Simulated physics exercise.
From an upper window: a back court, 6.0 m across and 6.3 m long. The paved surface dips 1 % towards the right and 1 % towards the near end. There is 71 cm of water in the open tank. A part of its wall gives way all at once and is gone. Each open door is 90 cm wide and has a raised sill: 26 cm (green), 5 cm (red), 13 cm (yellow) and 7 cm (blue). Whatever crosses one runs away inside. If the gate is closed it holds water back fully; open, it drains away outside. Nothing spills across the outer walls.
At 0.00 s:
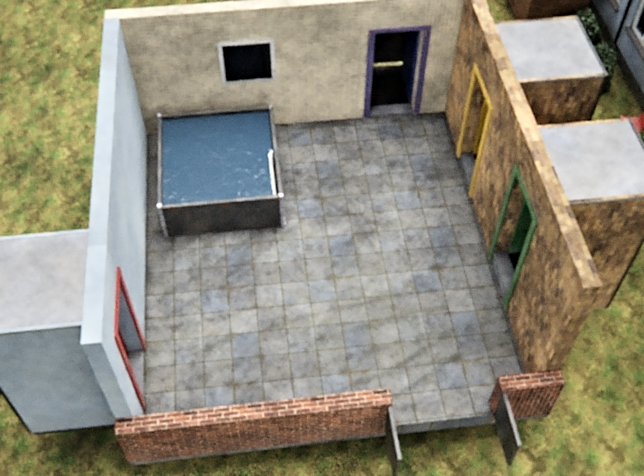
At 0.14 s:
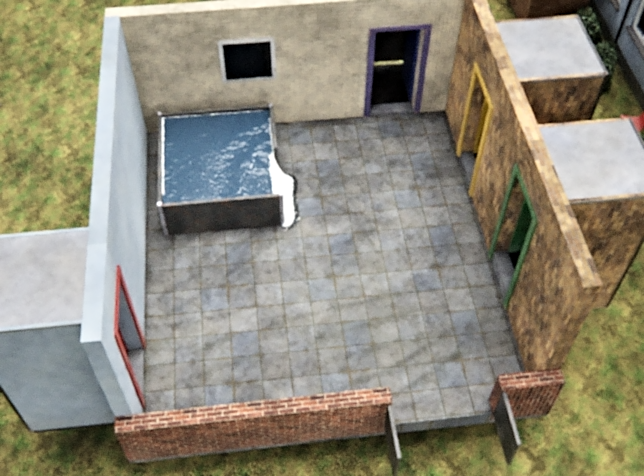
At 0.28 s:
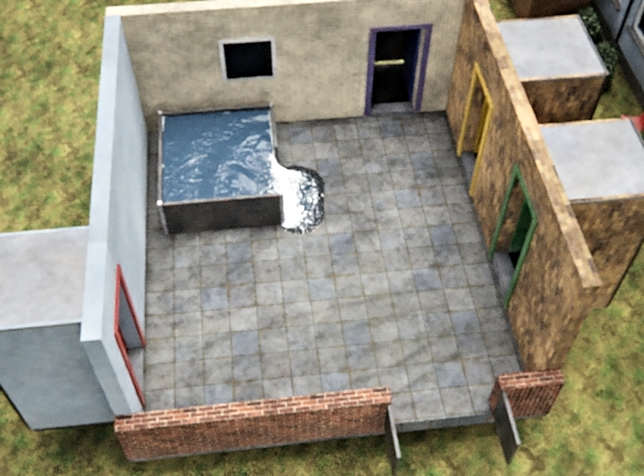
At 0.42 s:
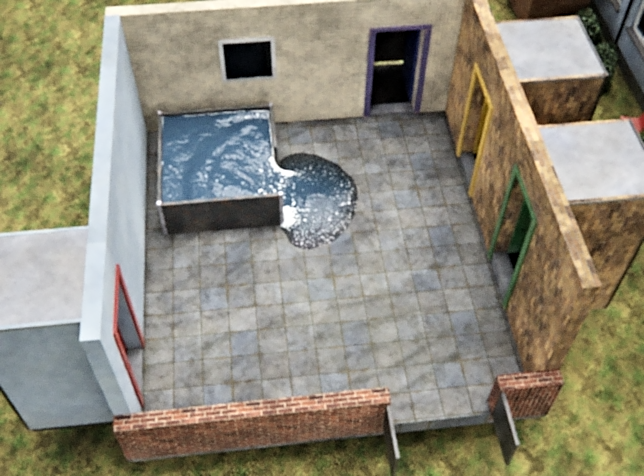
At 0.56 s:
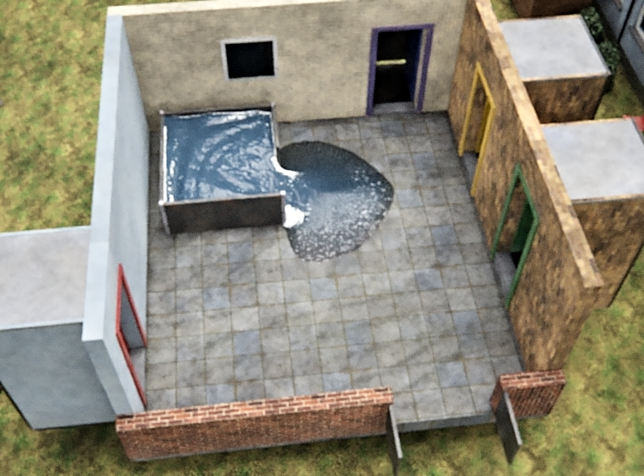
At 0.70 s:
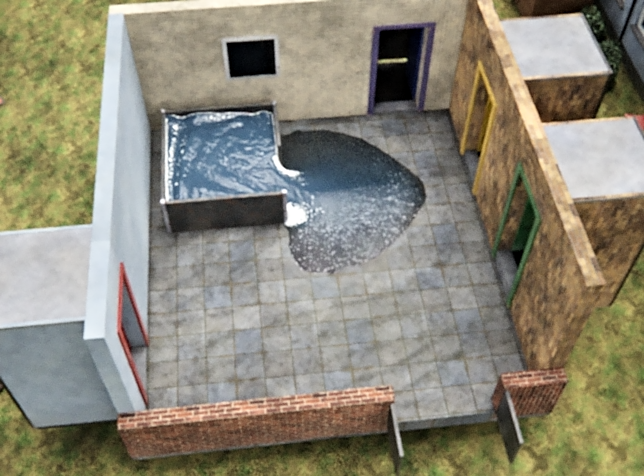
Water pours from the right side of the open tank and spreads across the paving.
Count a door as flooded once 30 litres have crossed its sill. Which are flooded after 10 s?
Within that time: At the green door it does not reach the limit; at the red door it stays under the limit; at the yellow door it goes over the limit; at the blue door it goes over the limit.
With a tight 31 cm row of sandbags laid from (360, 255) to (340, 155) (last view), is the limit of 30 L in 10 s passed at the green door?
Then: Green under.
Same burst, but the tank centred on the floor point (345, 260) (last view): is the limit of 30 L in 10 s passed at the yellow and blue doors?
Then: Yellow under, blue over.
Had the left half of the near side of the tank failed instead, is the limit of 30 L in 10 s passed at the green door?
Then: Green under.
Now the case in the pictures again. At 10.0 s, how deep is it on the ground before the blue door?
Some 5.5 cm.
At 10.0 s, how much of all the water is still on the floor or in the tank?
About 66 per cent.
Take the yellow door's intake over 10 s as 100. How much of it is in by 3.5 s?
About 80 per cent.
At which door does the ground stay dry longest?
Last comes the red one.
After 1.4 s water covers 35 % of the floor and is deepest (41 cm) near (290, 204); green door not reached, red door not reached, yellow door 21 cm at the sill, 13 L in, blue door 5 cm at the sill, 0 L in.
After 2.2 s water covers 50 % of the floor and is deepest (32 cm) near (471, 212); green door 24 cm at the sill, 0 L in, red door not reached, yellow door 31 cm at the sill, 81 L in, blue door 6 cm at the sill, 0 L in.
After 3.5 s water covers 50 % of the floor and is deepest (30 cm) near (524, 394); green door 16 cm at the sill, 0 L in, red door not reached, yellow door 22 cm at the sill, 162 L in, blue door 15 cm at the sill, 21 L in.
After 6.0 s water covers 70 % of the floor and is deepest (22 cm) near (524, 394); green door 12 cm at the sill, 0 L in, red door not reached, yellow door 16 cm at the sill, 204 L in, blue door 11 cm at the sill, 58 L in.
After 10.0 s water covers 90 % of the floor and is deepest (14 cm) near (513, 395); green door 9 cm at the sill, 0 L in, red door 6 cm at the sill, 2 L in, yellow door 8 cm at the sill, 209 L in, blue door 5 cm at the sill, 68 L in.
